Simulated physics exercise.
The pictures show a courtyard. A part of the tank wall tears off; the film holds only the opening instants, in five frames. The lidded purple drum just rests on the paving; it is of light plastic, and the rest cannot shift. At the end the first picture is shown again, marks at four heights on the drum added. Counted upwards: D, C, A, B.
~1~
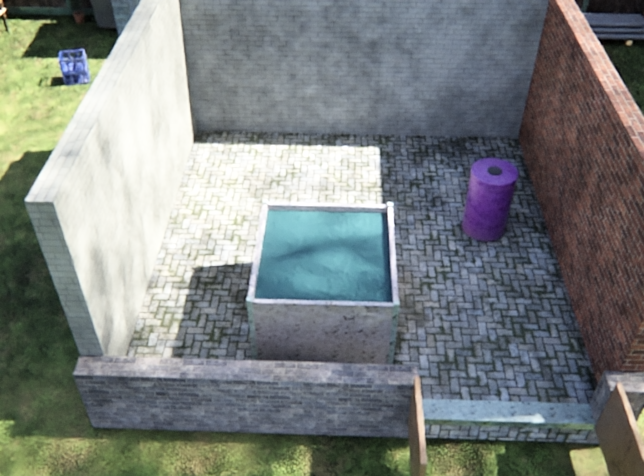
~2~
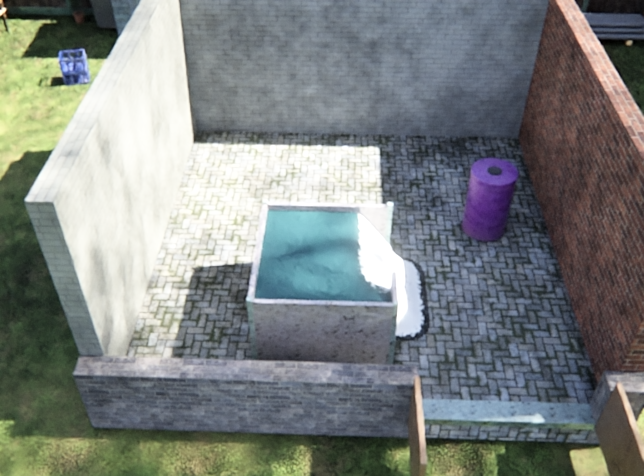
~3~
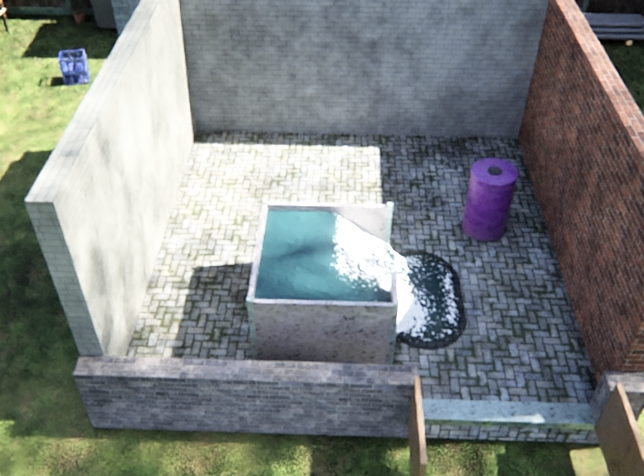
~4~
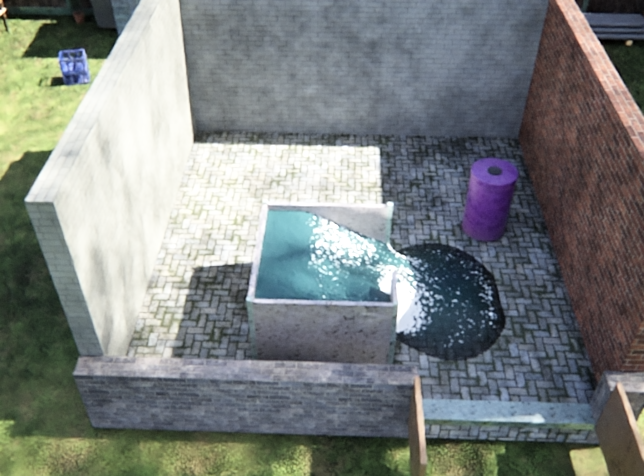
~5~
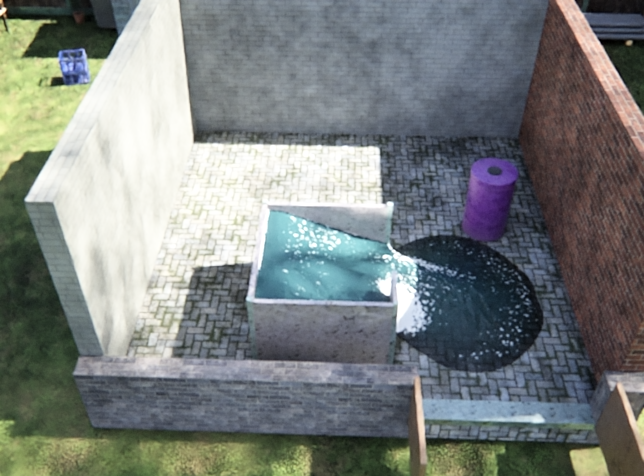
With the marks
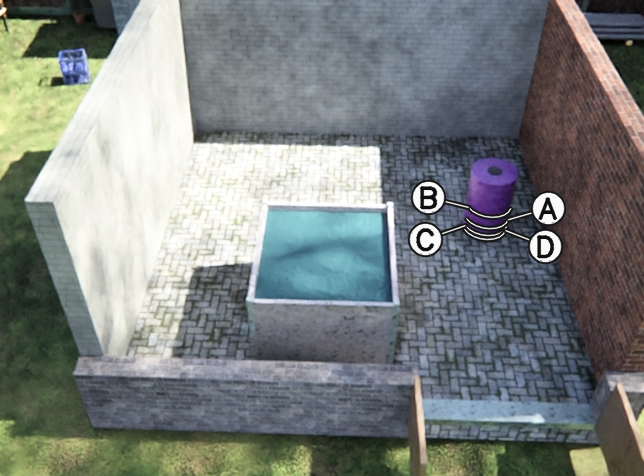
Water fills a square stone tank to the brim in a walled, paved courtyard, with a purple drum standing to the right. It bursts out through the tank's right side in a white, foaming rush, then spreads over the paving as a dark, rounded pool that widens toward the drum while the tank's level drops.
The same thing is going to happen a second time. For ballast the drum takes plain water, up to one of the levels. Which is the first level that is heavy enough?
B is the one.
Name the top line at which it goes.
Line A.
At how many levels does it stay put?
One.
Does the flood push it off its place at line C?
Yes.
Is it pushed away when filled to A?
Yes, it does.
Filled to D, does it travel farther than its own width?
Yes, it does.
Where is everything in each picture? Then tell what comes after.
Lid of the purple drum at (495, 171); tank full, its middle at (325, 255); open gate at (510, 371), in the first frame.
In the second frame, 2 % of the ground wet, in view closest to the drum at (415, 270).
In the third frame, 5 % of the ground wet, in view closest to the drum at (434, 260).
In the fourth frame, 8 % of the ground wet, in view closest to the drum at (465, 257).
Lid of the purple drum at (495, 171); 13 % of the ground wet, in view closest to the drum at (473, 244), in the fifth frame.
On the marked copy, A at (489, 228); B at (491, 217); C at (487, 235); D at (487, 239); from the bottom up D, C, A, B.
Choosing A, it is pushed about twice its own width away.
Choosing B, it does not move.
Choosing C, it is pushed about 5 times its own width away.
Choosing D, it is pushed about 3 times its own width away.
